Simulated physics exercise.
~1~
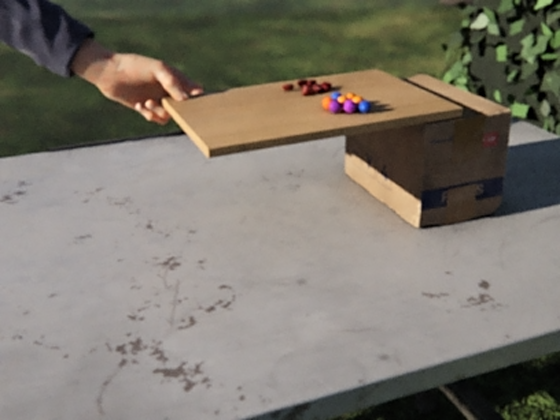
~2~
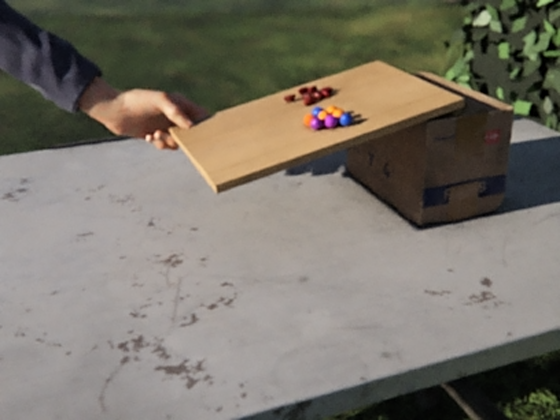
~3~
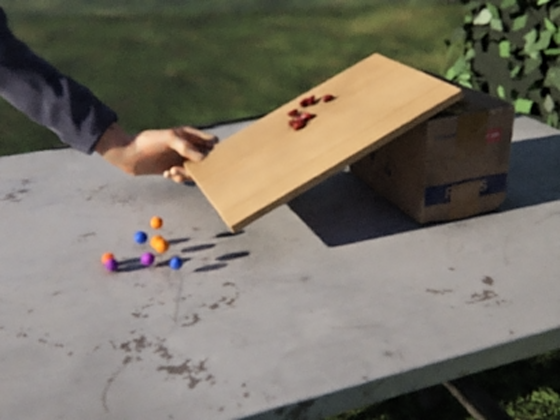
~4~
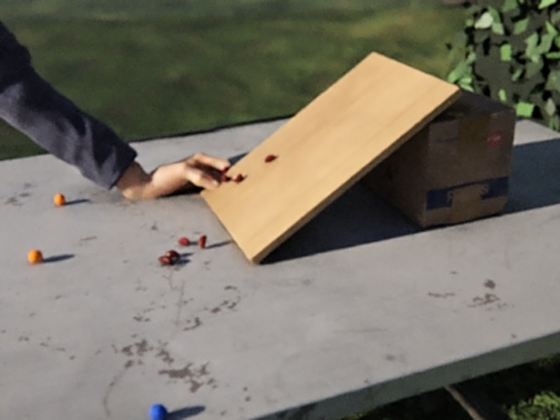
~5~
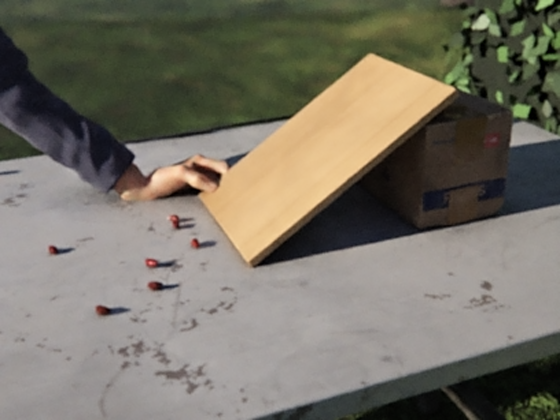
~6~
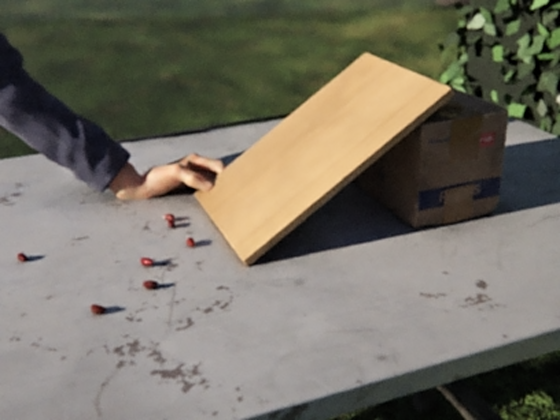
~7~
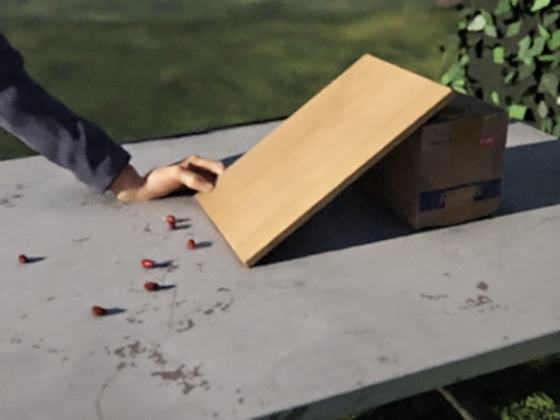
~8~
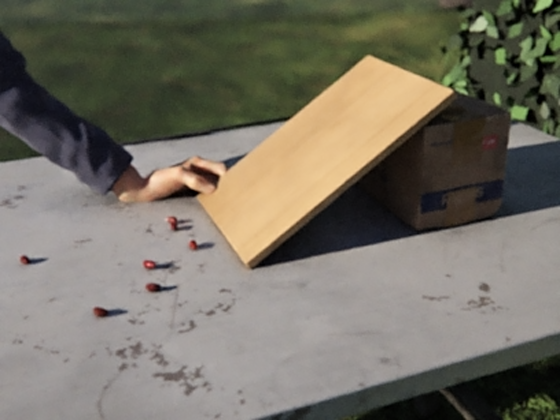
A hand holds up the left end of a wooden board whose right end rests on a cardboard box, on a worn grey outdoor table. Two small heaps lie on the board, colourful balls in front and dark red pieces behind. As the hand lowers its end, the balls roll off first and spread leftward across the table, while the red pieces stay put. The board tilts until its low edge rests on the table, and the red pieces tumble down too. The balls travel out of view, leaving the red pieces scattered near the board, beside the still hand.
